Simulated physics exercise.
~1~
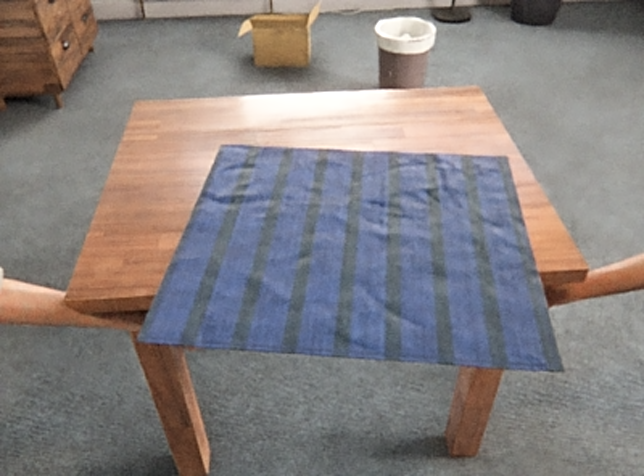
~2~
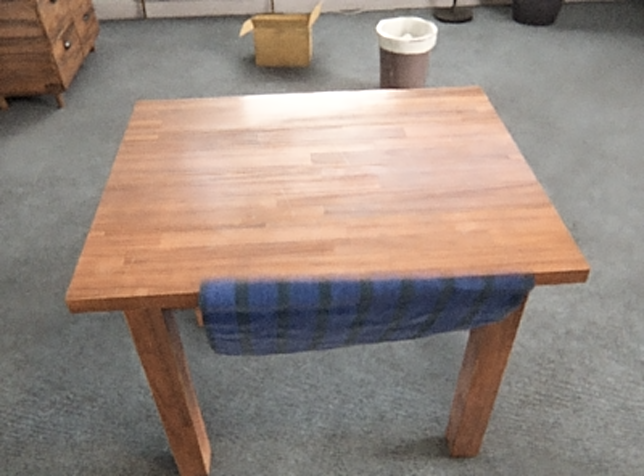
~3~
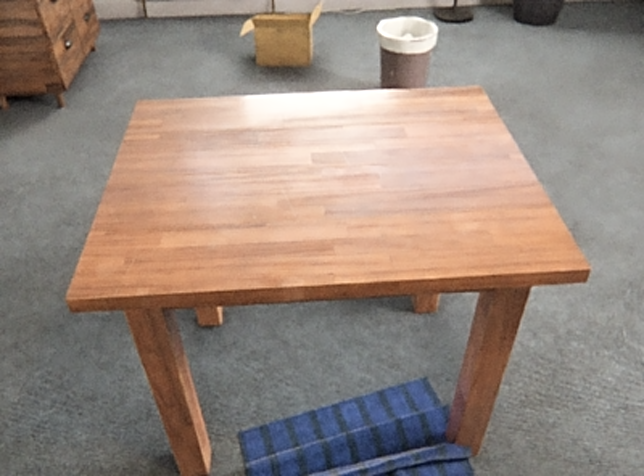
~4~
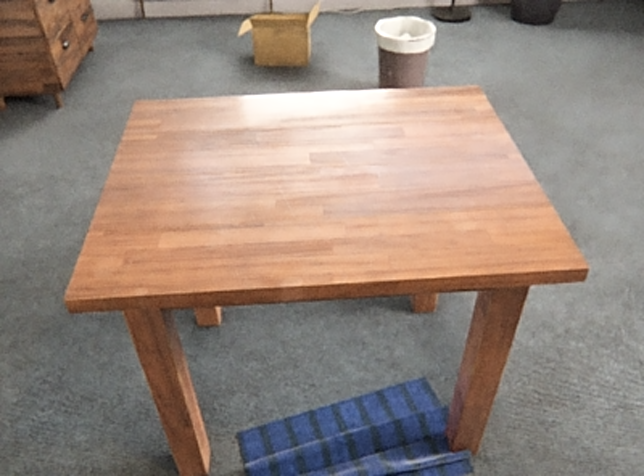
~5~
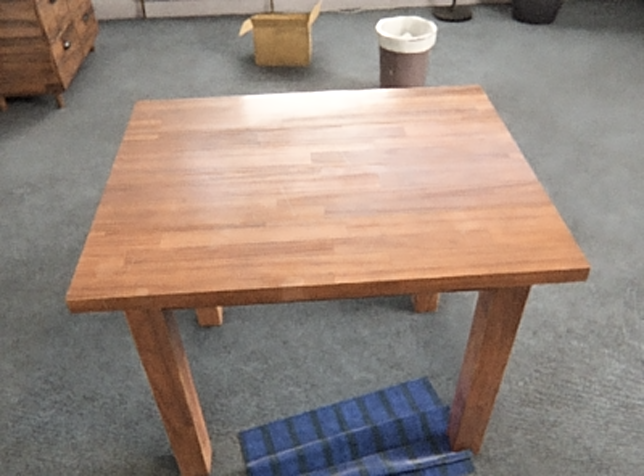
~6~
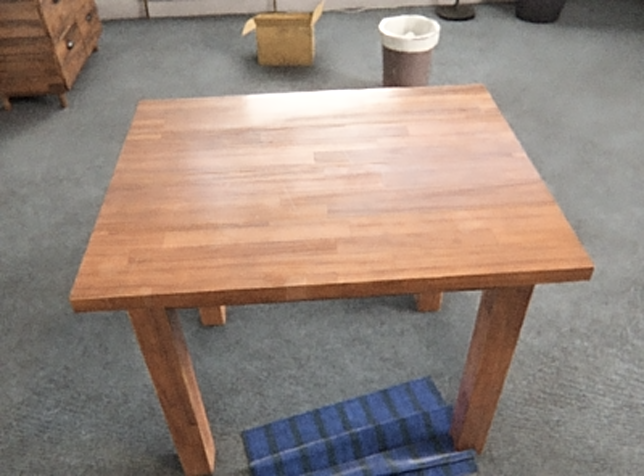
To begin with, a blue cloth with dark stripes is spread level over the front part of a wooden table, hanging out past its near edge, with a hand or arm at either side. Behind the table, a cardboard box and a lined bin stand on the grey carpet. The hands let go and leave the view, and the cloth slides forward off the tabletop, bunching as it drops past the front edge. It lands in a folded heap on the floor by the right front leg. There it stays still, leaving the tabletop bare.
